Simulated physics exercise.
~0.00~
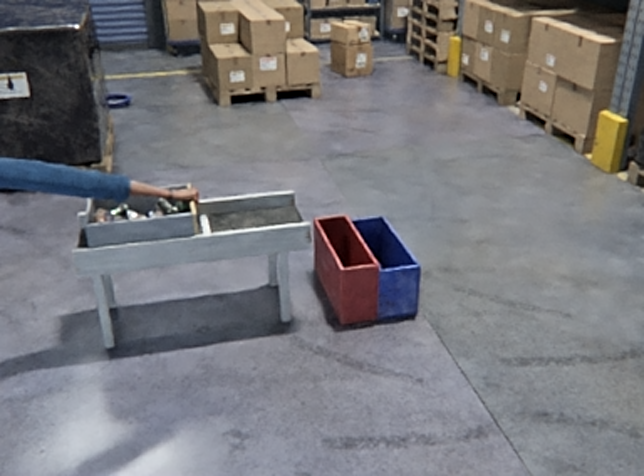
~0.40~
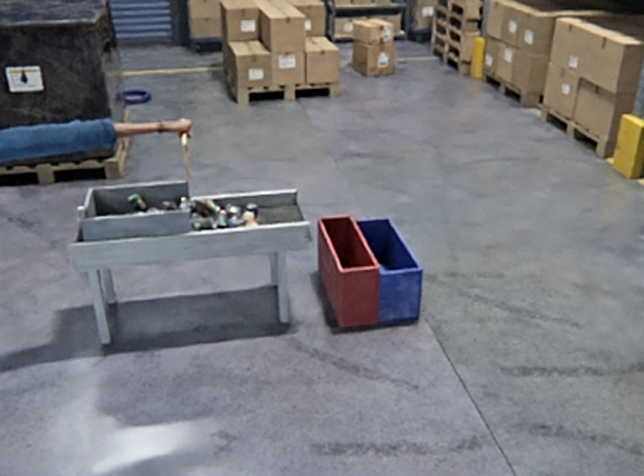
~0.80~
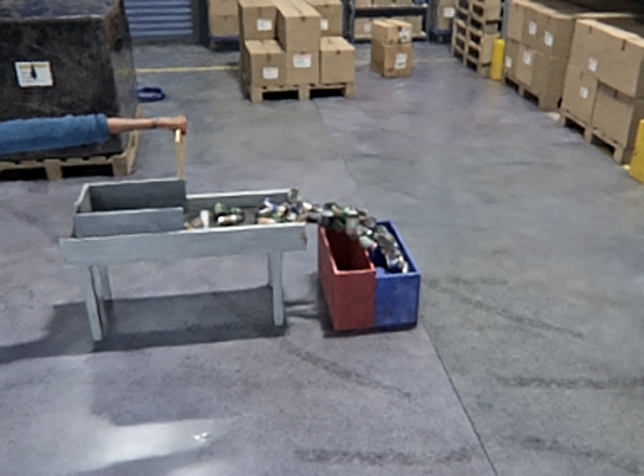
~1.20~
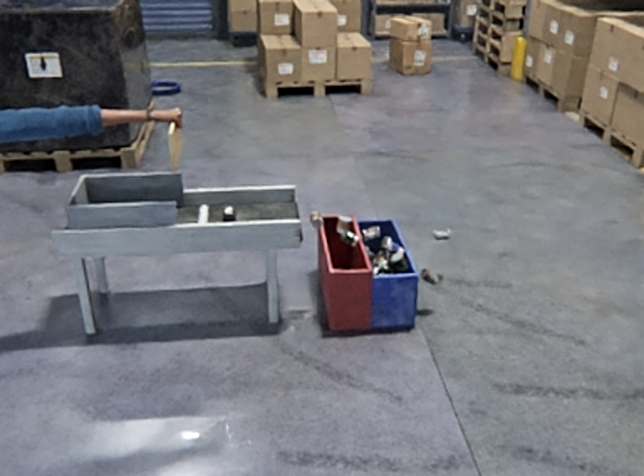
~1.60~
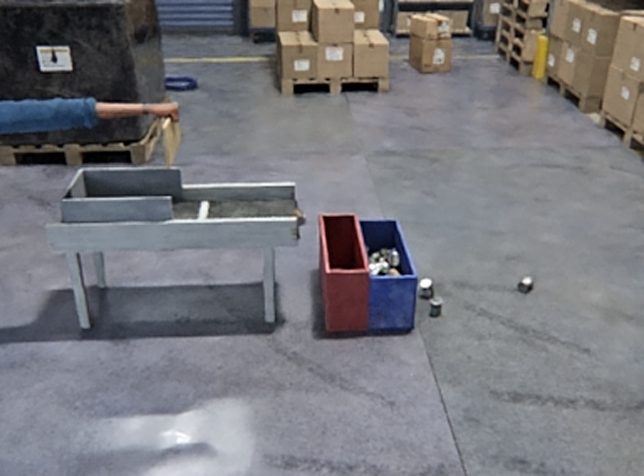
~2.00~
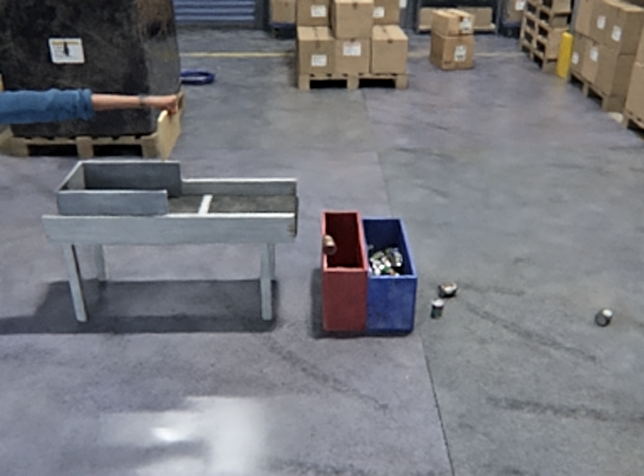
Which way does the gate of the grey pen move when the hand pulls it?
The gate moves up, lifted clear of the pen by the hand.
